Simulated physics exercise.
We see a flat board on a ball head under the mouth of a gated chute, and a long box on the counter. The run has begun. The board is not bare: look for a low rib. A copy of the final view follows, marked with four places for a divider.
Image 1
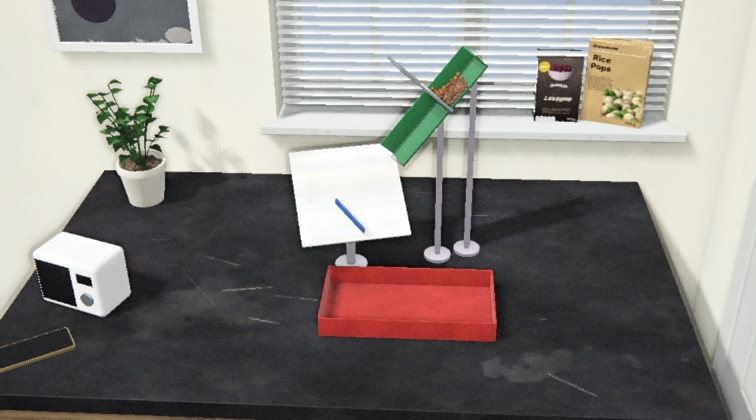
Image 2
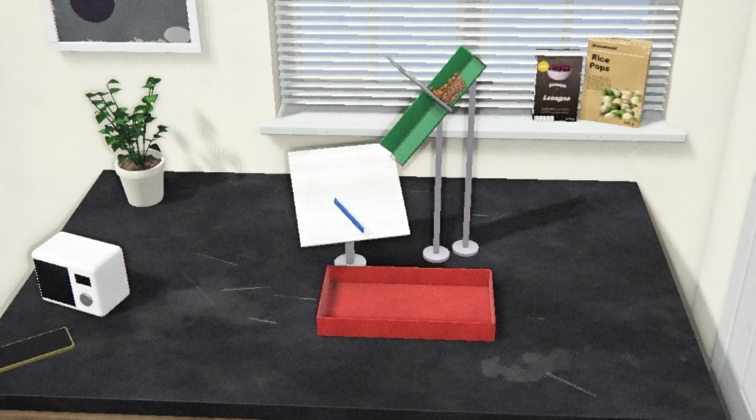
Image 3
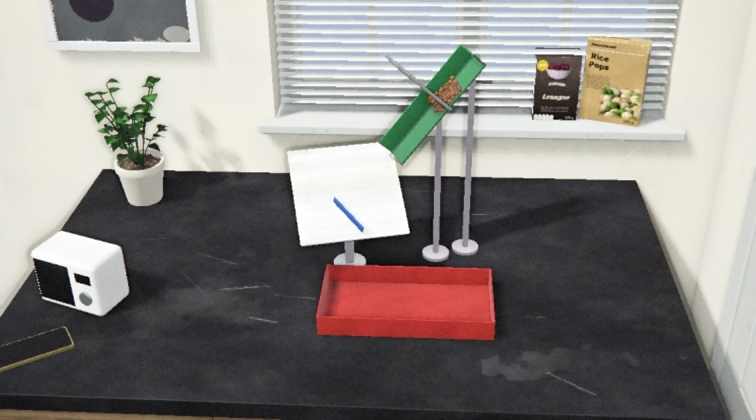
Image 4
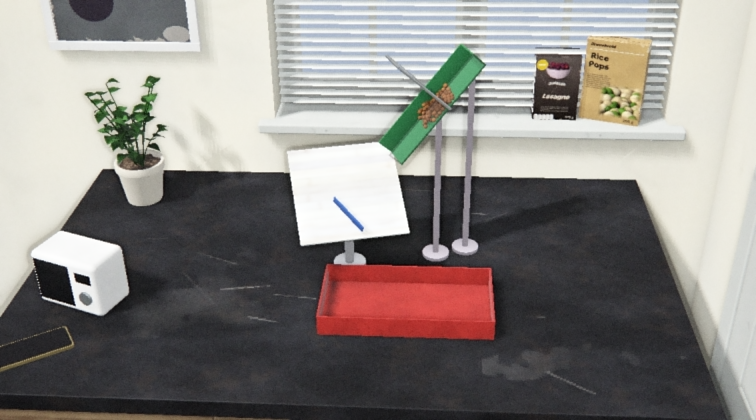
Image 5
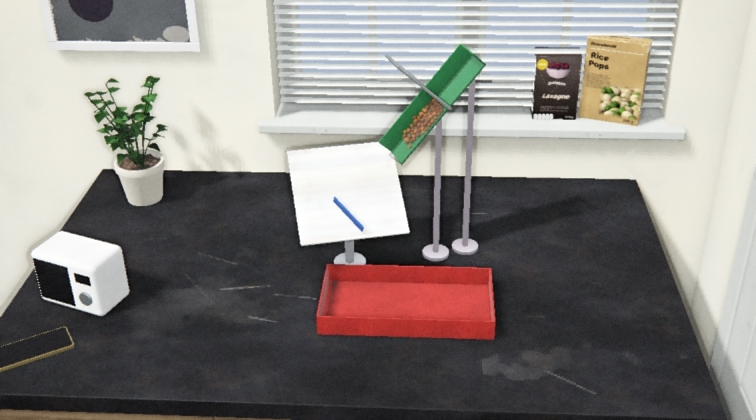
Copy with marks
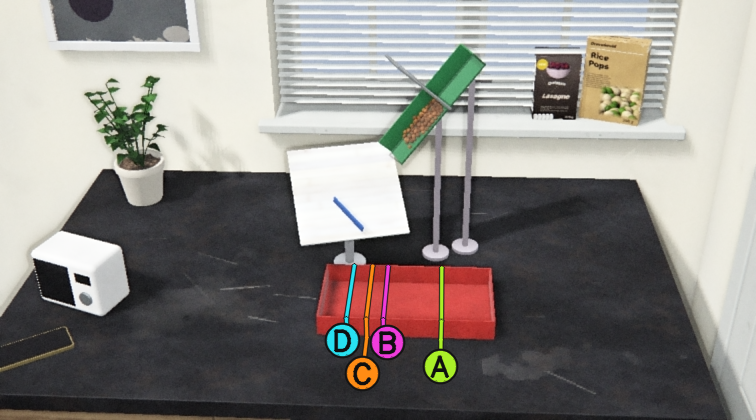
Small brown pieces slide down a sloping green chute toward its lower left end, above a tilted white board with a blue rib, while the empty red box on the dark counter and everything else stay still.
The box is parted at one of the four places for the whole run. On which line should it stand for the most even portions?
B beats the others.
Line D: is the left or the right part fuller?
The right side.
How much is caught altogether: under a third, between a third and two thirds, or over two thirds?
About that: Over two thirds.
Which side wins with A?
More lands on the left.
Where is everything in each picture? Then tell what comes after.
The first frame shows load behind the gate near (448, 90), cereal balls; lip of the chute near (398, 160), sloping fairly steeply.
The second frame shows middle of the board near (348, 192), tilted fairly steeply; middle of its low edge near (356, 240); of its high edge near (340, 147).
The third frame shows front corners of the box near (317, 317) and (494, 322), empty; front of the load near (436, 111).
The fourth frame shows middle of the load near (435, 105); its front near (426, 127), close to a third of the way to the lip; rib from (334, 197) to (363, 228).
The fifth frame shows middle of the load near (424, 122); its front near (410, 147), the bulk of the way to the lip.
On the marked copy, line A crosses the front rim at (441, 320); line B crosses the front rim at (383, 318); line C crosses the front rim at (366, 318); line D crosses the front rim at (346, 317).
If A is chosen, of what is caught, the whole lot on the left of the divider, none at all on the right.
If B is chosen, of what is caught, close to a third on the left of the divider, close to two thirds on the right.
If C is chosen, of what is caught, a small share on the left of the divider, the bulk on the right.
If D is chosen, of what is caught, only a few on the left of the divider, all but a few on the right.
